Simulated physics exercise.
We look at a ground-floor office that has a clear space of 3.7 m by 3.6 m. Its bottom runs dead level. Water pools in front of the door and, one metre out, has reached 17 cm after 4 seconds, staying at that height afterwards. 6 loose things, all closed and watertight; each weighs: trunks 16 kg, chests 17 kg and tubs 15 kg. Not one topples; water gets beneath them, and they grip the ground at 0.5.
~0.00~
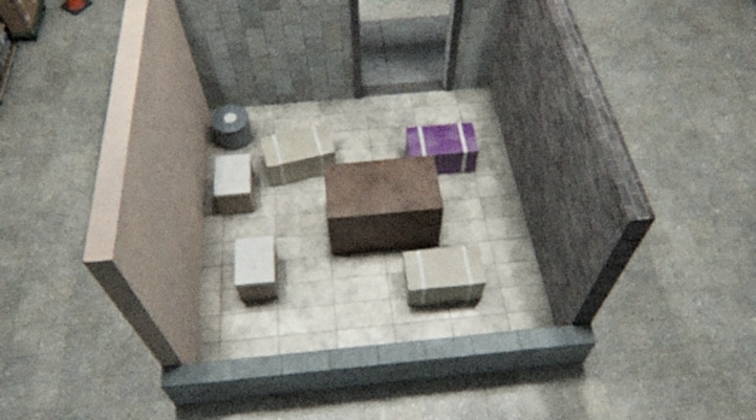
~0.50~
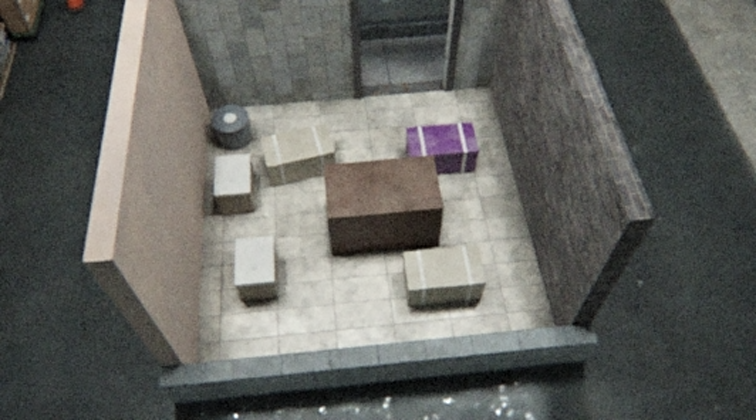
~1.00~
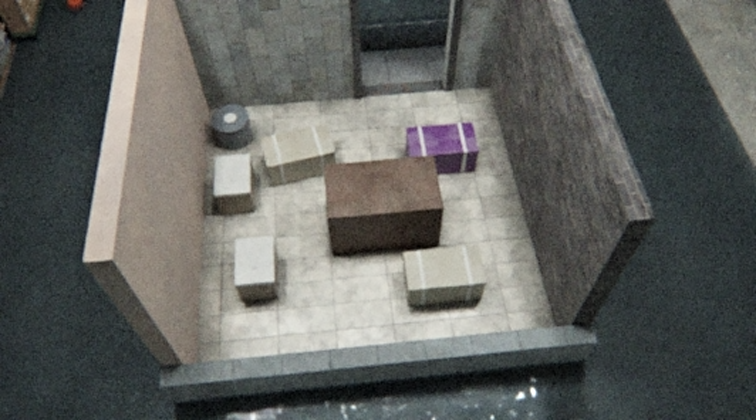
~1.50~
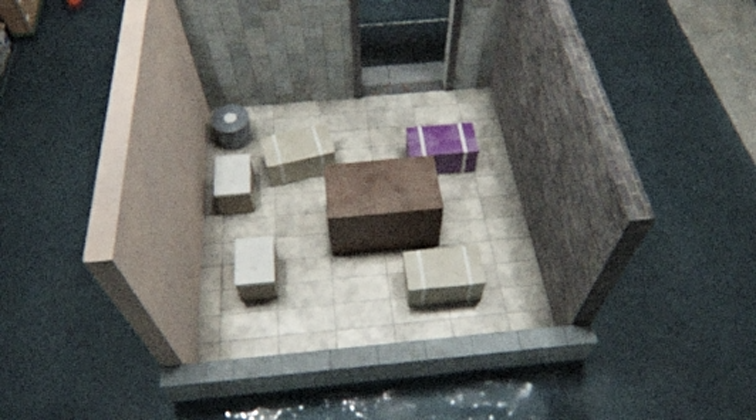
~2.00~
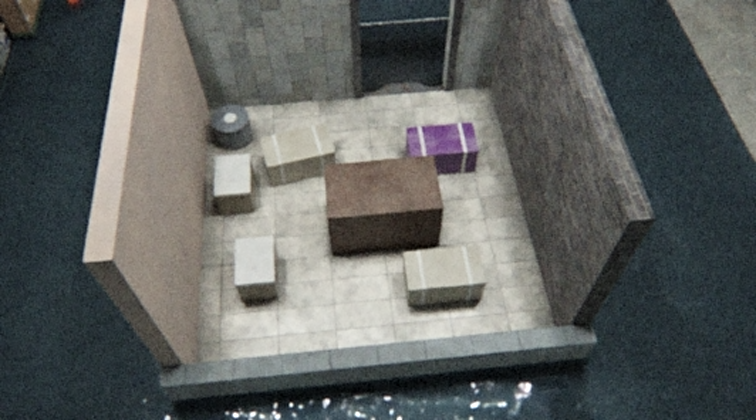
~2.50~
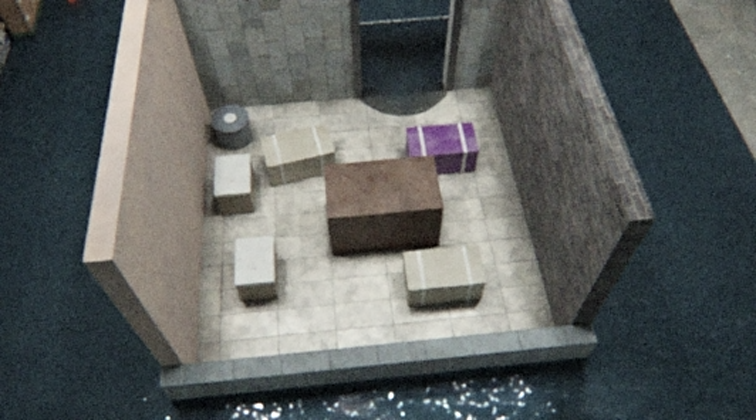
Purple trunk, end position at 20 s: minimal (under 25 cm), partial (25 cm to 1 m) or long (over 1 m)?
My guess is it drifts off a long way.
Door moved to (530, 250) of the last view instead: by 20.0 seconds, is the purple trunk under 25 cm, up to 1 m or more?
In that case the purple trunk would have shifted a modest distance.
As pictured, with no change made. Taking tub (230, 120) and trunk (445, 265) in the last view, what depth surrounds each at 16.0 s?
Roughly 12 and 14 cm.
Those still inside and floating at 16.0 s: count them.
Total: 6.
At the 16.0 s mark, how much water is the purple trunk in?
13 cm, roughly.
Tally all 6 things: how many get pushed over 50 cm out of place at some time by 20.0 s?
It works out to 6.
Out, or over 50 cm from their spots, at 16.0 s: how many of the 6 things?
The count is 6.
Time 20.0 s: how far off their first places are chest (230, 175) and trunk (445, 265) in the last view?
They sit 200 cm and 300 cm away, in the order given.
After 4.0 s the purple trunk is near (445, 148), 0.1 m from its start, aground; 0 afloat.
After 9.0 s the purple trunk is near (505, 276), 1.9 m from its start, afloat; 1 afloat.
After 16.0 s the purple trunk is near (239, 293), 3.0 m from its start, afloat; 6 afloat.
After 20.0 s the purple trunk is near (249, 201), 2.4 m from its start, afloat; 6 afloat.
